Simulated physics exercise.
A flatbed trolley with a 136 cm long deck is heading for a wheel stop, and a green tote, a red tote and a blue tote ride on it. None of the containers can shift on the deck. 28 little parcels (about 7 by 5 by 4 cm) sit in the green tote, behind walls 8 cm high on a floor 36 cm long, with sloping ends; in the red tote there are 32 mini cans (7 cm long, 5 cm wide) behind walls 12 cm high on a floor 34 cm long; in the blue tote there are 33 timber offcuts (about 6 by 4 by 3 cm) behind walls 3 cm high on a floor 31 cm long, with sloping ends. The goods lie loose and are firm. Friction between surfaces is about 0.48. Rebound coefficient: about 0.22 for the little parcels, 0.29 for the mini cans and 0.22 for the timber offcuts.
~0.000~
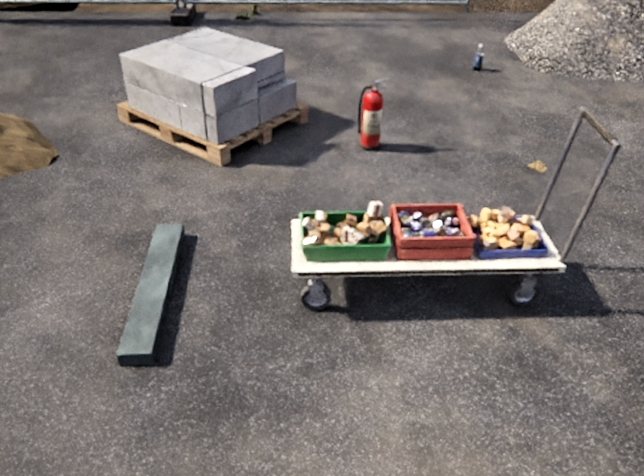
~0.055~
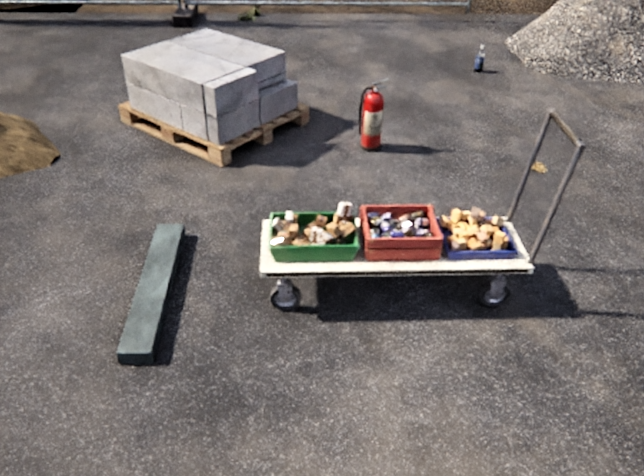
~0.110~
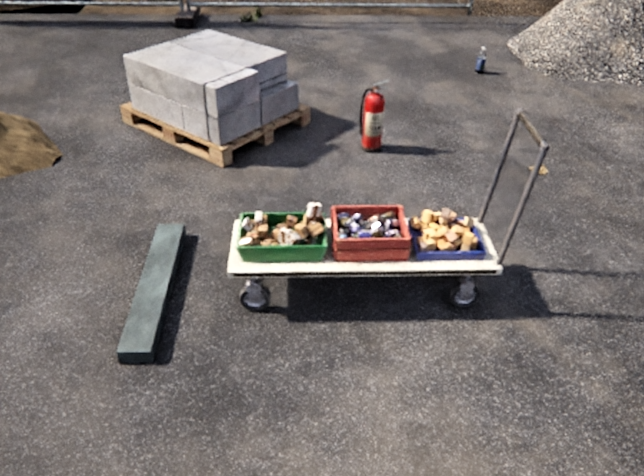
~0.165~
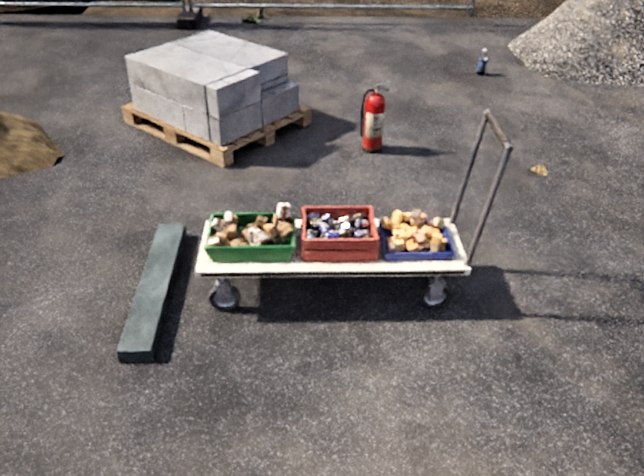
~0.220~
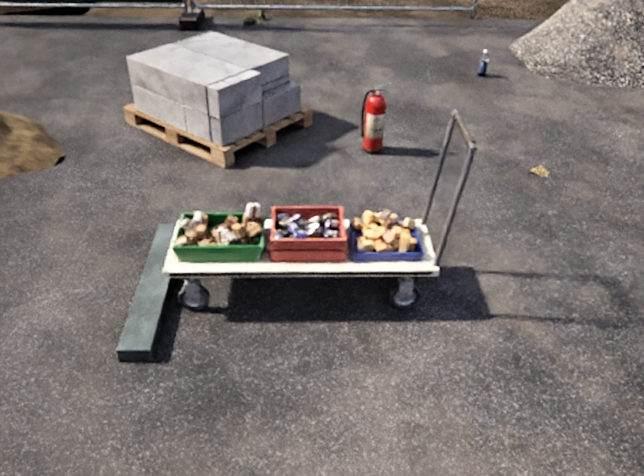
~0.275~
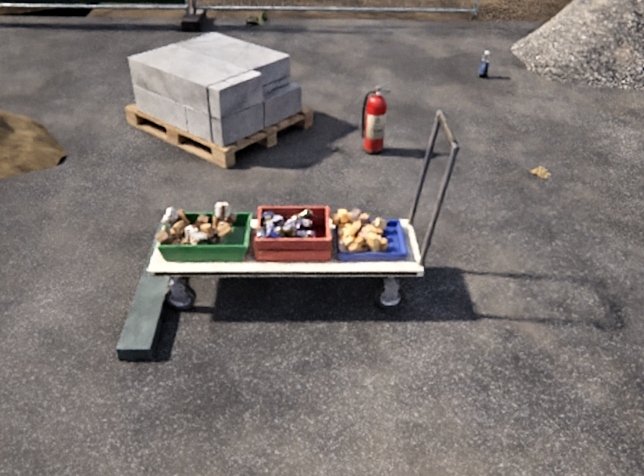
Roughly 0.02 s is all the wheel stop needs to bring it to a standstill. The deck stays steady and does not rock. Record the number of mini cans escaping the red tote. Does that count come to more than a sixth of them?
No, my money is on the escaped share keeping south of a sixth.
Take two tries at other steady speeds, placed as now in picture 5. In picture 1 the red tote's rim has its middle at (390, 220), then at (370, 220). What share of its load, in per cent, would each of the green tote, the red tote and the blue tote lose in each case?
For the green tote it's 10 % and then 0 %, for the red tote 0 % and then 0 %, and for the blue tote 20 % and then 10 %.
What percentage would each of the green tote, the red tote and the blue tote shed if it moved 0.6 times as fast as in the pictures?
Green tote 10, red tote 0, blue tote 20 per cent.
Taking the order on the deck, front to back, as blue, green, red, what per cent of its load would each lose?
With that order the green tote sheds 20 per cent of its load, the red tote 10 per cent, and the blue tote 40 per cent.
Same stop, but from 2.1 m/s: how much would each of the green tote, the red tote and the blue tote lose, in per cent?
Green tote 10 %, red tote 0 %, blue tote 20 %.
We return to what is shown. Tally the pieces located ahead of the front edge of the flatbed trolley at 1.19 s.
Approx. 5 pieces ahead of the front edge.
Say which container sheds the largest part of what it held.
It is the blue tote.
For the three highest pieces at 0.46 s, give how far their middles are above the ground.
I'd guess about 62 cm.
After 0.34 s, 1 of 28 out of the green tote, 0 of 32 out of the red tote and 6 of 33 out of the blue tote.
After 0.46 s, 6 of 28 out of the green tote, 1 of 32 out of the red tote and 11 of 33 out of the blue tote.
After 0.69 s, 7 of 28 out of the green tote, 1 of 32 out of the red tote and 12 of 33 out of the blue tote.
When it is over (at 1.19 s), 7 of 28 out of the green tote, 1 of 32 out of the red tote and 13 of 33 out of the blue tote. Asked share, 1 of 32, 3 per cent.
